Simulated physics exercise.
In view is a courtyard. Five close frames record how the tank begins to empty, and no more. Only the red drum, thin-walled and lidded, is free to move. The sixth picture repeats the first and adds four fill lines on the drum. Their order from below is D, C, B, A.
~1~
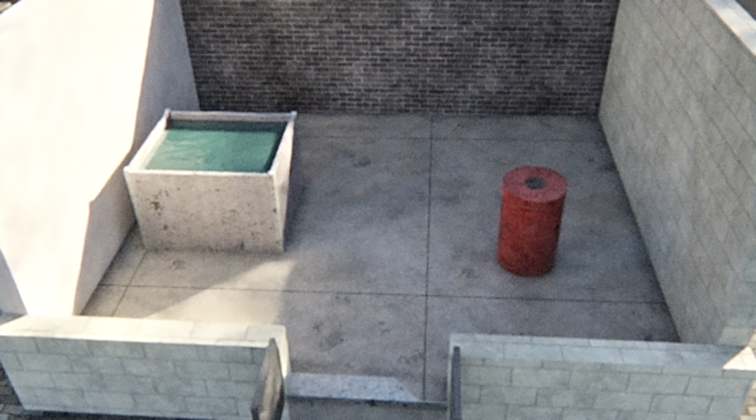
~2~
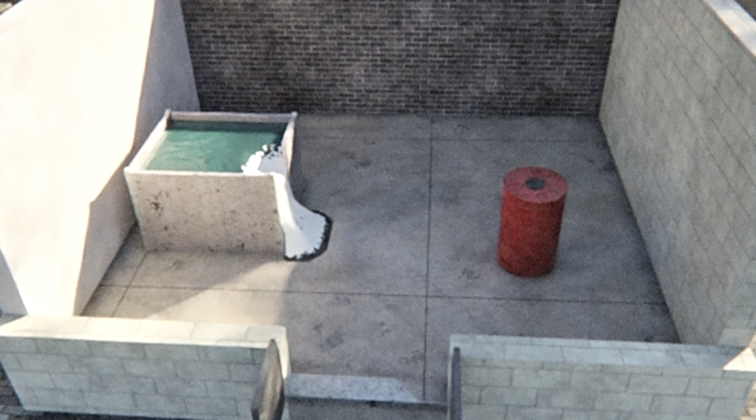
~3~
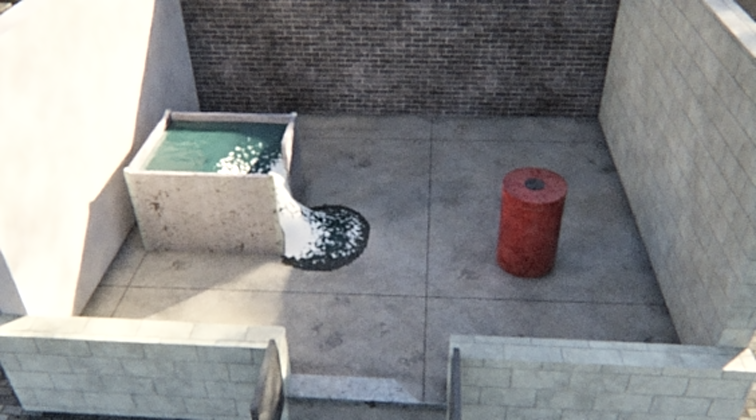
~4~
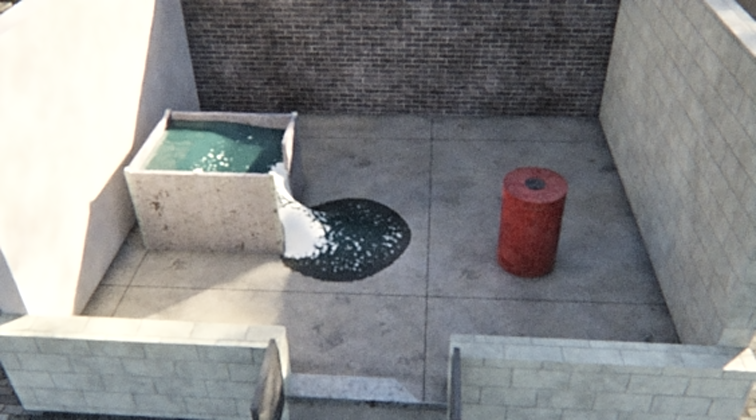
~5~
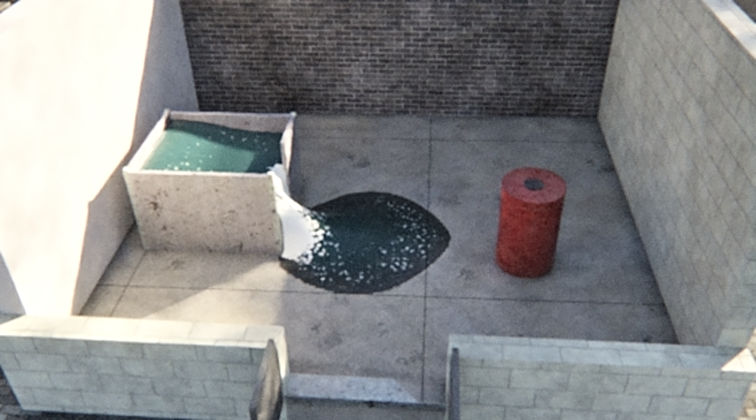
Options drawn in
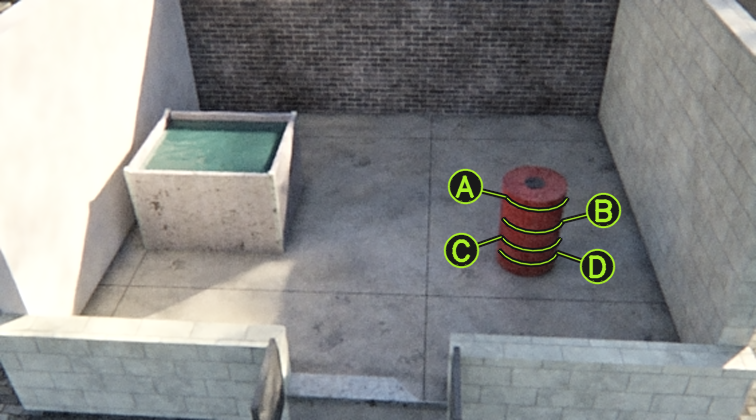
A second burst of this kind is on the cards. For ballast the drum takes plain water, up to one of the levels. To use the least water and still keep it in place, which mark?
C will do.
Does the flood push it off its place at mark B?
No, that is safe.
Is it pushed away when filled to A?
No, not at all.
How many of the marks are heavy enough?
Three of the four.
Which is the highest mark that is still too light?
Here it is mark D.
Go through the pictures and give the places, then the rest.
In the first frame, lid of the red drum at (536, 183); tank full, its middle at (217, 148); open gate at (367, 334).
In the second frame, 1 % of the ground under water, its edge towards the drum at (317, 239).
In the third frame, 3 % of the ground under water, its edge towards the drum at (360, 235).
In the fourth frame, 6 % of the ground under water, its edge towards the drum at (403, 232).
In the fifth frame, lid of the red drum at (535, 184); 9 % of the ground under water, its edge towards the drum at (443, 234).
In lime, A at (538, 210); B at (535, 232); C at (532, 250); D at (530, 264); from the bottom up D, C, B, A.
Choosing A, it does not move.
Choosing B, it does not move.
Choosing C, it does not move.
Choosing D, it is pushed about its own width away.
